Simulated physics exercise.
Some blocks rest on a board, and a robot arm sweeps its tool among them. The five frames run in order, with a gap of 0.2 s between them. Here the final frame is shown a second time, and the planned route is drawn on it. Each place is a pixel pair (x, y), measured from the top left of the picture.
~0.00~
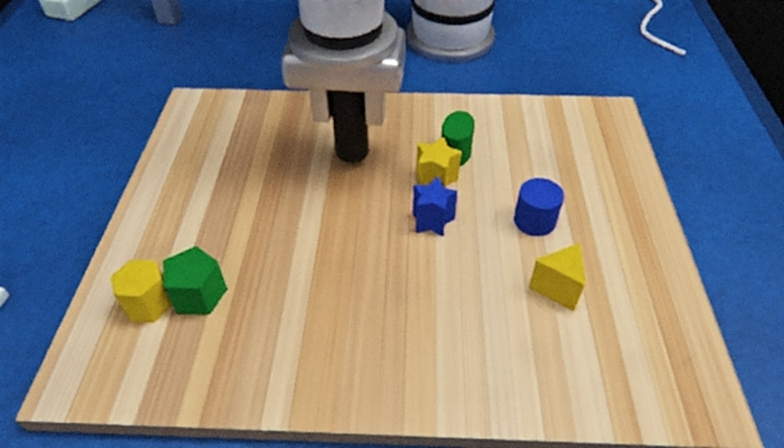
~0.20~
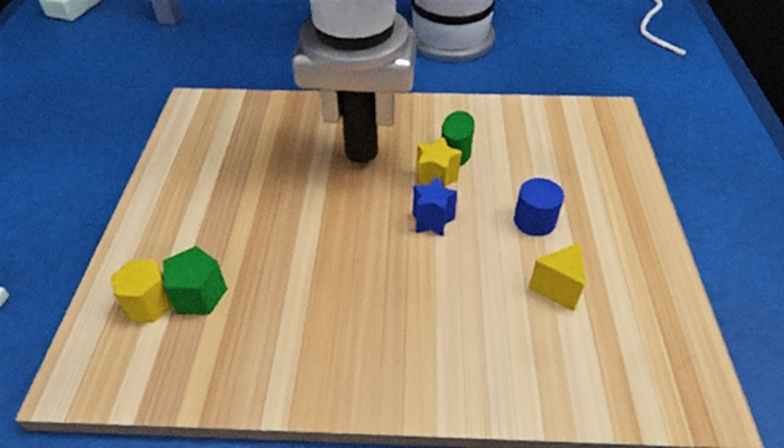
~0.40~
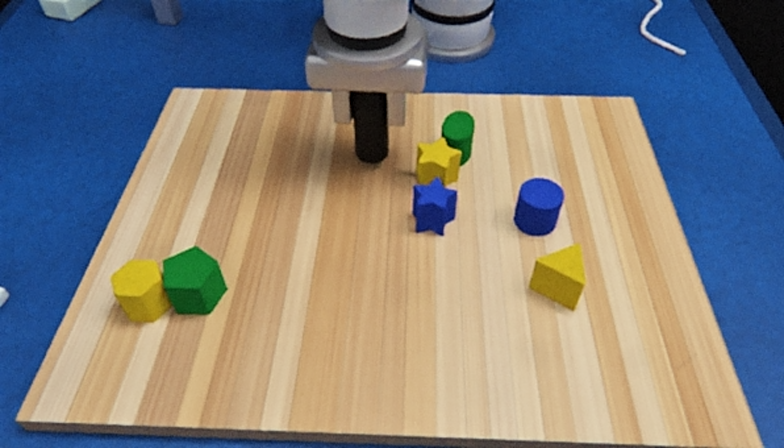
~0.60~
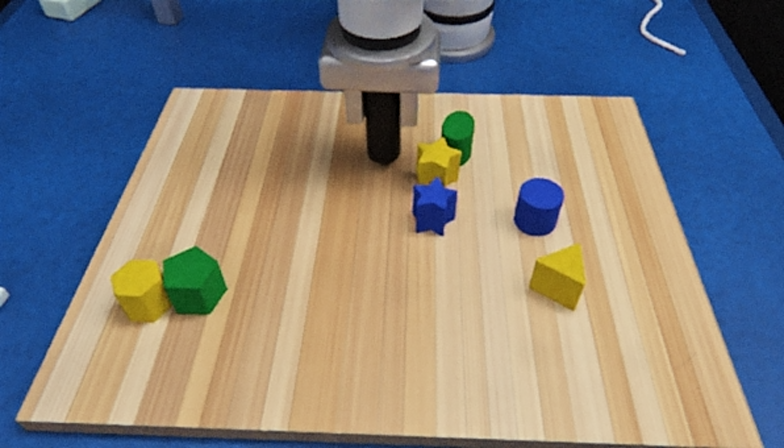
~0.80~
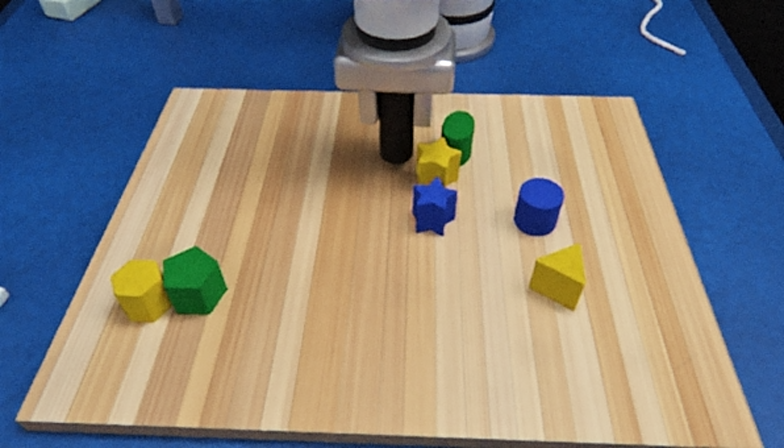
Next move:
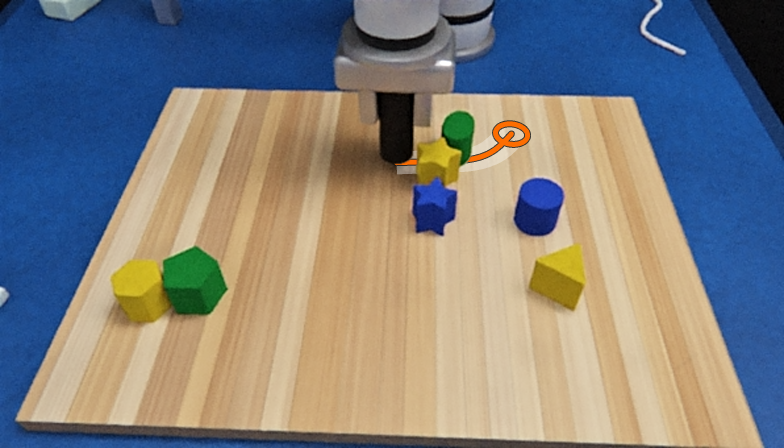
A robot arm with a black tool slides slowly and steadily a short way rightward along the far side of a striped wooden board, drawing close to a yellow star. The board lies on blue cloth, seen from above by a still camera. Yellow and green blocks sit at left, while a green block, blue star, blue cylinder and yellow triangle stay motionless toward the right.
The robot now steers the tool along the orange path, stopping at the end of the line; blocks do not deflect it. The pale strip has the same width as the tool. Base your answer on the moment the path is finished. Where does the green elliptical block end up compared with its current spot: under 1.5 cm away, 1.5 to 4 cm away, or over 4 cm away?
By the end of the path, it will have gone past 4 cm.
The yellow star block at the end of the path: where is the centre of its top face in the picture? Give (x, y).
Most likely (461, 159).
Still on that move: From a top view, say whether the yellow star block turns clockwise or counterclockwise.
I'd predict that, seen from above, the yellow star block rotates clockwise.
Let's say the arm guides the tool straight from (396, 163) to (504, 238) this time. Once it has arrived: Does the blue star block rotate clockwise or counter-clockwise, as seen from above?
The sense of turning is clockwise.
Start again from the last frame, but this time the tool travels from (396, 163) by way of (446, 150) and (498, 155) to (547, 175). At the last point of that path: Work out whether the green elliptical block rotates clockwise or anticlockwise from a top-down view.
It is turned anticlockwise.
Drawn move, from (396, 163) over (442, 161) and (485, 155) to (512, 134).
The first path, step by step. One third of the way, tool at (444, 153); yellow star block at (458, 159), turned 50° clockwise; green elliptical block at (473, 120), turned 20° anticlockwise.
Two thirds of the way, tool at (487, 147); yellow star block at (461, 159), turned 65° clockwise; green elliptical block at (501, 108), turned 85° anticlockwise.
At the end, tool at (513, 126); blue star block still; yellow star block at (461, 159), turned 65° clockwise; green elliptical block at (516, 86), turned 120° anticlockwise.
